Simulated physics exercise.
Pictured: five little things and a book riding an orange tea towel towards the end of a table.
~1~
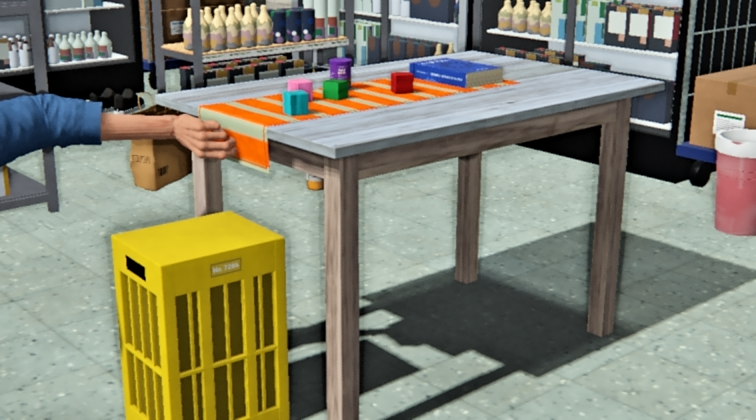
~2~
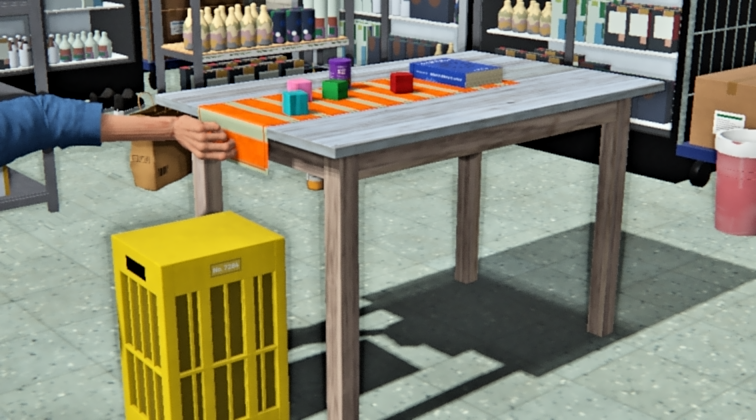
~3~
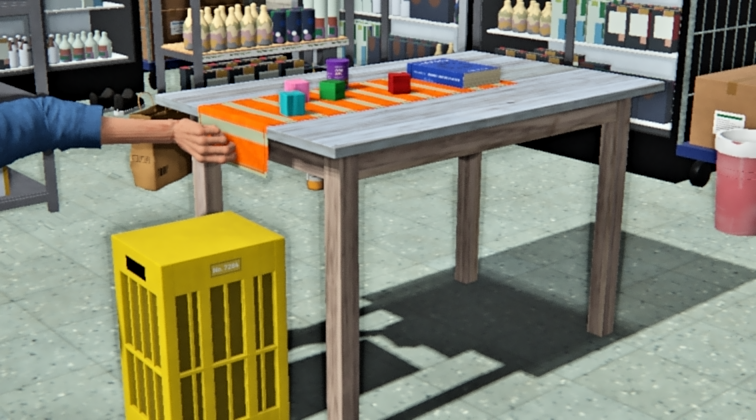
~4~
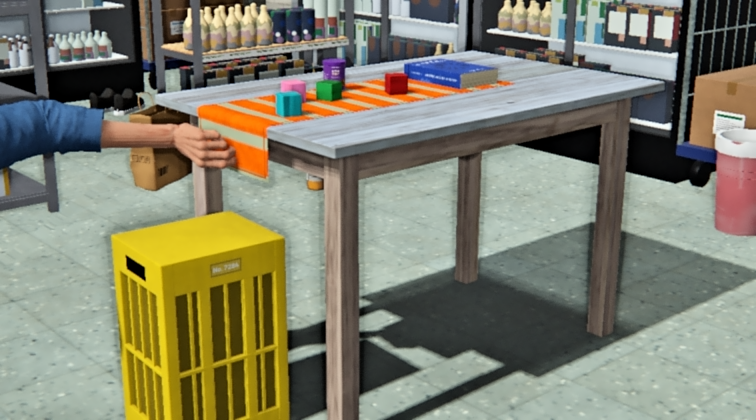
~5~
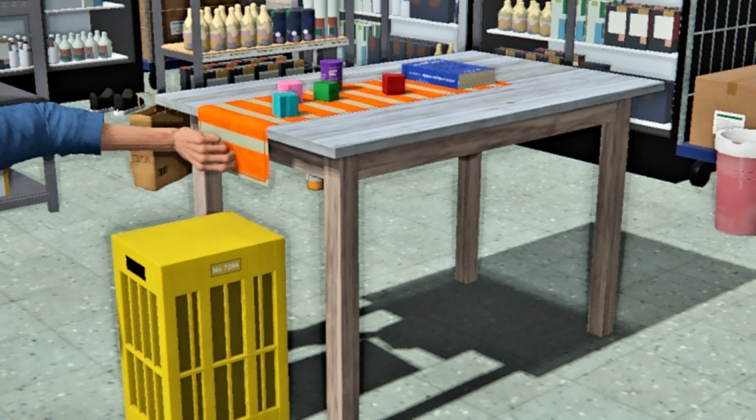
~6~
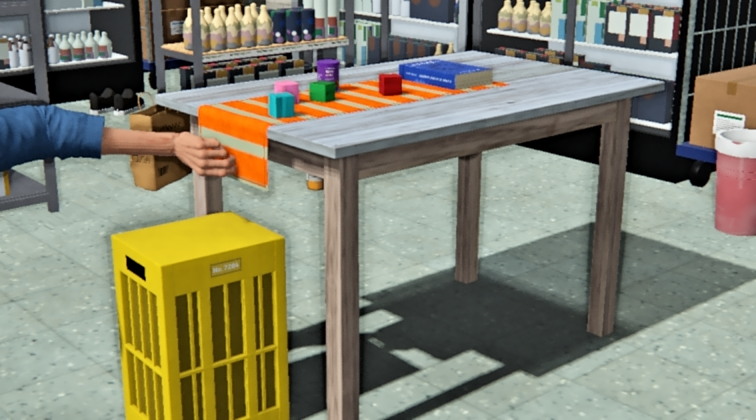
Orange striped cloth carrying small coloured blocks and a blue book sliding slightly left as a hand draws it over the table edge.
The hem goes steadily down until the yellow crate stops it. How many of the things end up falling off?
One ends up below.
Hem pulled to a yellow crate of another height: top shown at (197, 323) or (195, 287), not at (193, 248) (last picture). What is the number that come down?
Numbers: 3; 2.
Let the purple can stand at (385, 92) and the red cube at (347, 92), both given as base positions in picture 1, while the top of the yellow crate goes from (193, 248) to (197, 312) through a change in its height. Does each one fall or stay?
The purple can stays aboard, and the red cube stays aboard.
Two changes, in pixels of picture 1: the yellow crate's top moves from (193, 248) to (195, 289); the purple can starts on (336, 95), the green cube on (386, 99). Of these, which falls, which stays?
The purple can? Safe. The green cube? Safe.
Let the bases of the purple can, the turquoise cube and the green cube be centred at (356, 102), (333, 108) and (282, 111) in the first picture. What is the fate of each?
The purple can is still on top, the turquoise cube is still on top and the green cube is off the top.
Early on, hem near (234, 205); all still up.
Midway, hem on the crate; turquoise cube gone.
Finally, hem on the crate; turquoise cube gone. Over the edge go one.
